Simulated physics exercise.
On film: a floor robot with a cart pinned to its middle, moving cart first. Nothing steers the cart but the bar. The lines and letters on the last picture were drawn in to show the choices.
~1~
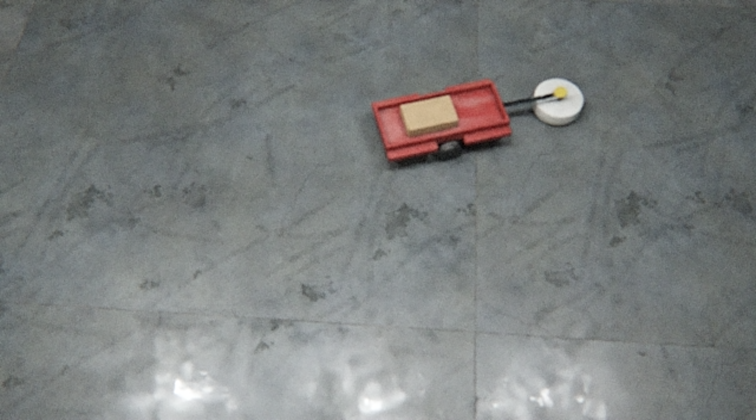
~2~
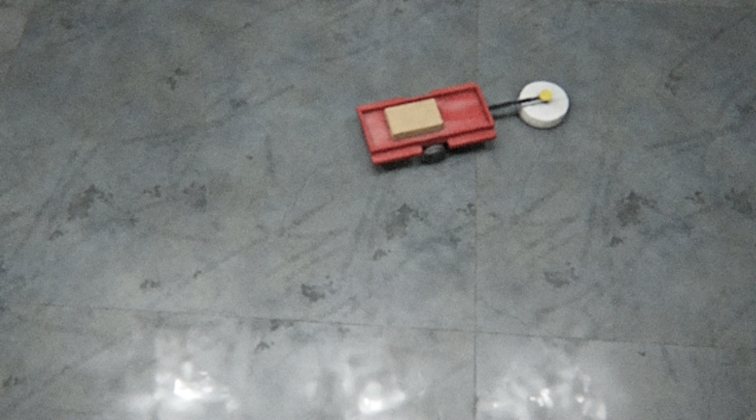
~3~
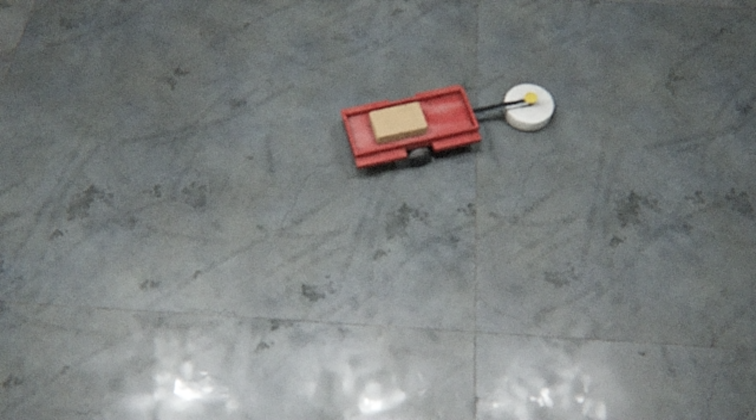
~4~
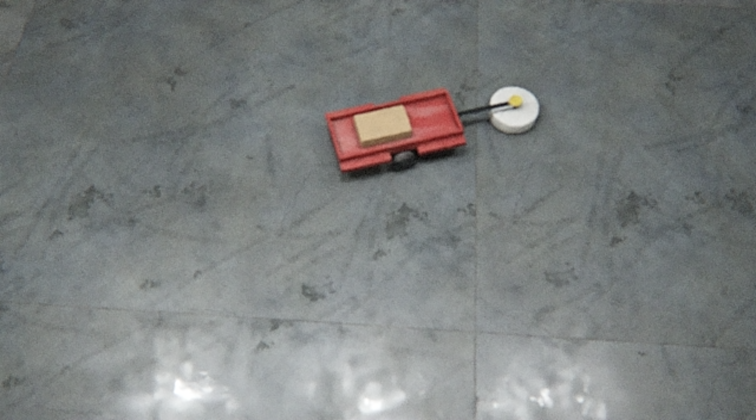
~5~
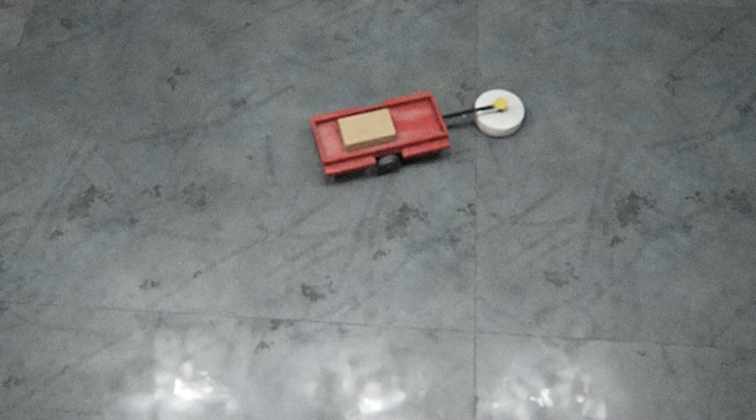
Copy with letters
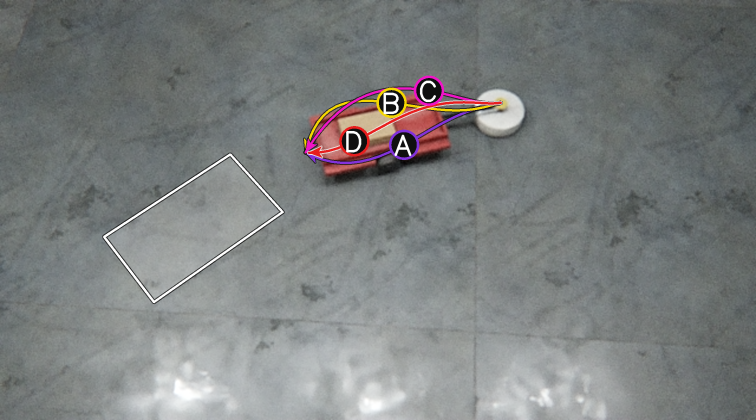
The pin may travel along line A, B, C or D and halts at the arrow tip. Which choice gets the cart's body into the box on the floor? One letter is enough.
The cart ends in the outline on B.
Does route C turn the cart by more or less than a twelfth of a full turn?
It turns more than that.
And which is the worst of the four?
Route A.
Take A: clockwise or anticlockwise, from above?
Clockwise.
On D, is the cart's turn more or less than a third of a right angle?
Less than that.
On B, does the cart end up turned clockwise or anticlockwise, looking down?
Anticlockwise.
On the marked copy, A from (501, 103) via (404, 145) to (306, 153); B from (501, 103) via (392, 103) to (306, 153); C from (501, 103) via (393, 89) to (306, 153); D from (501, 103) via (402, 116) to (309, 153); the bay at (194, 224).
With B. Early on, robot (422, 116), cart (304, 150).
Further on, robot (343, 112), cart (248, 182).
At the end, robot (307, 160), cart (195, 226); the cart stands in the bay.
As for the rest, A leaves the cart at (178, 138), out of the bay; C leaves the cart at (228, 254), out of the bay; D leaves the cart at (179, 198), out of the bay.
